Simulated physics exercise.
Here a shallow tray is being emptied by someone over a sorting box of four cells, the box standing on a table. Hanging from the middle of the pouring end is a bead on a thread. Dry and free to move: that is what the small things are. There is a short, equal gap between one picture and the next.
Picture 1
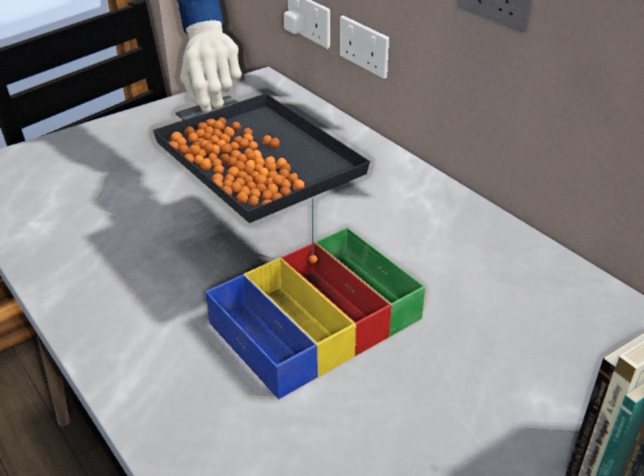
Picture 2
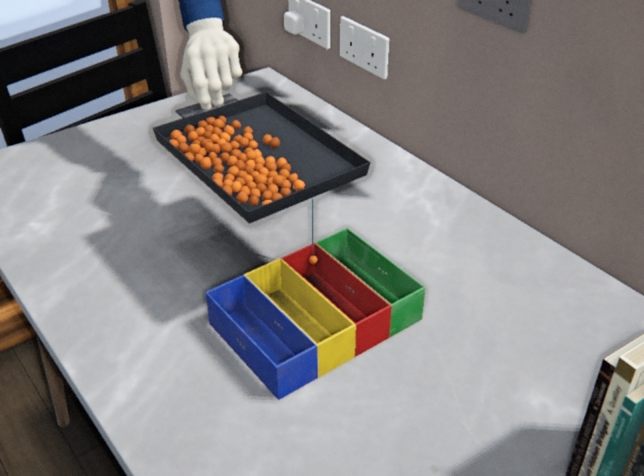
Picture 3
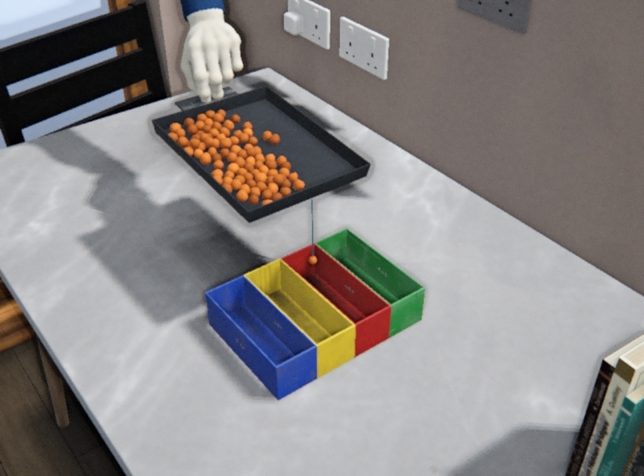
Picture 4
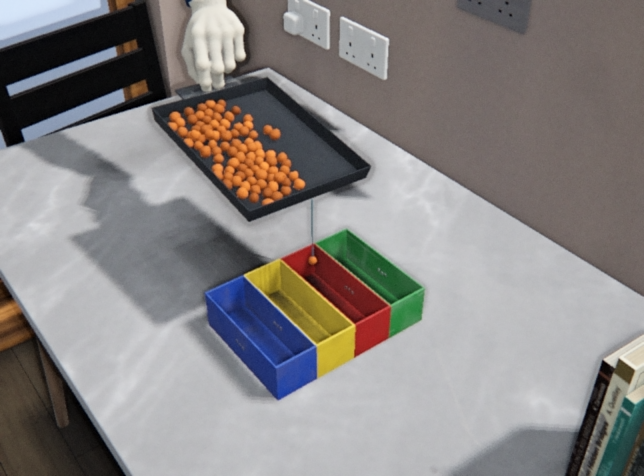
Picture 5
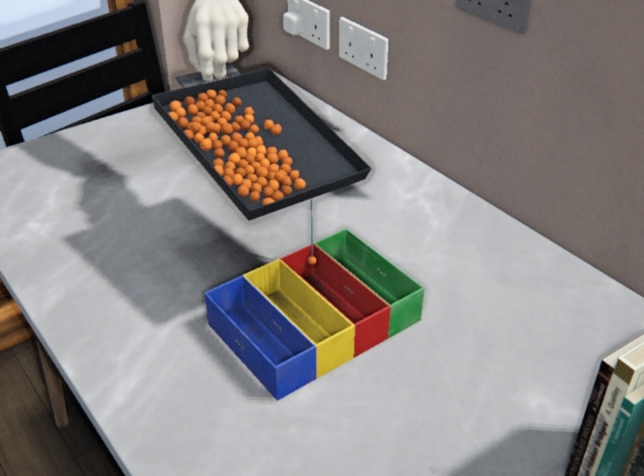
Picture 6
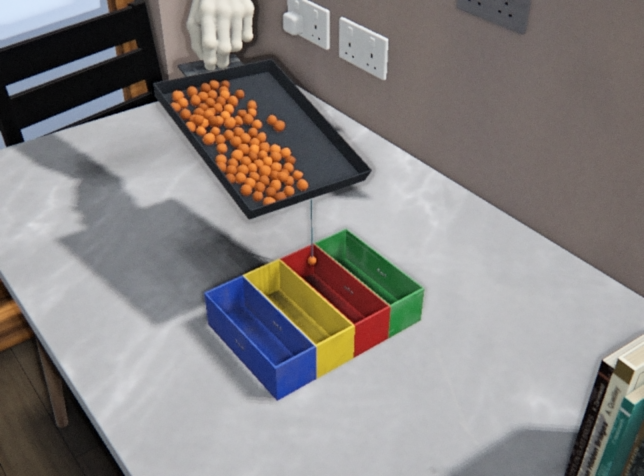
At first, a pale hand holds a dark tray of small orange balls level above a box with blue, yellow, red and green cells, a bead hanging on a thread. The hand then slowly raises the far end, tilting the tray slightly toward its right corner, and a few balls shift slightly.
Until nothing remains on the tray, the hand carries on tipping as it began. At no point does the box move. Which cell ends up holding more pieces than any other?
The green cell ends up holding the most.
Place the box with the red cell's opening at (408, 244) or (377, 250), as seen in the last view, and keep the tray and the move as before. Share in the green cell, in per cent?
0 %, then 0 %.
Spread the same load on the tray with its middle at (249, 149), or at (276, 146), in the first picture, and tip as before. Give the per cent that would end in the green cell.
Shares in turn: 50 % and 50 %.
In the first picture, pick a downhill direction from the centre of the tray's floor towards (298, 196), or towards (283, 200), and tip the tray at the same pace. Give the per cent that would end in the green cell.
For the first aim it is 10 in a hundred, for the second 0 in a hundred.
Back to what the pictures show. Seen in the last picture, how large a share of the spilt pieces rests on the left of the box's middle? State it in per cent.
Estimate: Roughly 10 %.
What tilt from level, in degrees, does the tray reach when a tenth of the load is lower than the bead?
Tilt: Around 110 degrees.
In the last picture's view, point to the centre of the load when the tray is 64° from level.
The load is centred near (309, 162).
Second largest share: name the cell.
The answer here is red.
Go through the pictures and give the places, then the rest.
Corners of the pouring end (248, 209) and (367, 161), level; middle of the load (233, 162), coated peanuts; bead on its thread (313, 259); blue cell (297, 369); yellow cell (336, 347); red cell (373, 327); green cell (407, 309), in the first frame.
Corners of the pouring end (249, 210) and (367, 162), level; middle of the load (233, 162), in the second frame.
Corners of the pouring end (249, 209) and (368, 163), tipped barely, lowest at the right corner; middle of the load (233, 158), in the third frame.
Corners of the pouring end (250, 209) and (368, 165), tipped a little, lowest at the right corner; middle of the load (233, 152), in the fourth frame.
Corners of the pouring end (251, 208) and (368, 167), tipped a little, lowest at the right corner; middle of the load (234, 147), in the fifth frame.
Corners of the pouring end (252, 208) and (369, 169), tipped clearly, lowest at the right corner; middle of the load (236, 142), about a tenth on the move; blue cell (296, 370); yellow cell (335, 349); red cell (371, 329); green cell (406, 310), in the sixth frame.
Just after the last frame, tray tipped steeply; almost all on the tray; just a few in the red cell; just a few falling or outside the box.
A moment on, tray tipped past a quarter turn; almost all on the tray; just a few in the green cell; just a few falling or outside the box.
Further on, tray tipped past a quarter turn; roughly half in the green cell; roughly a quarter in the red cell; about a tenth in the yellow cell; roughly a quarter falling or outside the box.
When it is over, tray tipped past a quarter turn; roughly half in the green cell; roughly a quarter in the red cell; about a tenth in the yellow cell; not one in the blue cell; roughly a quarter outside the box.
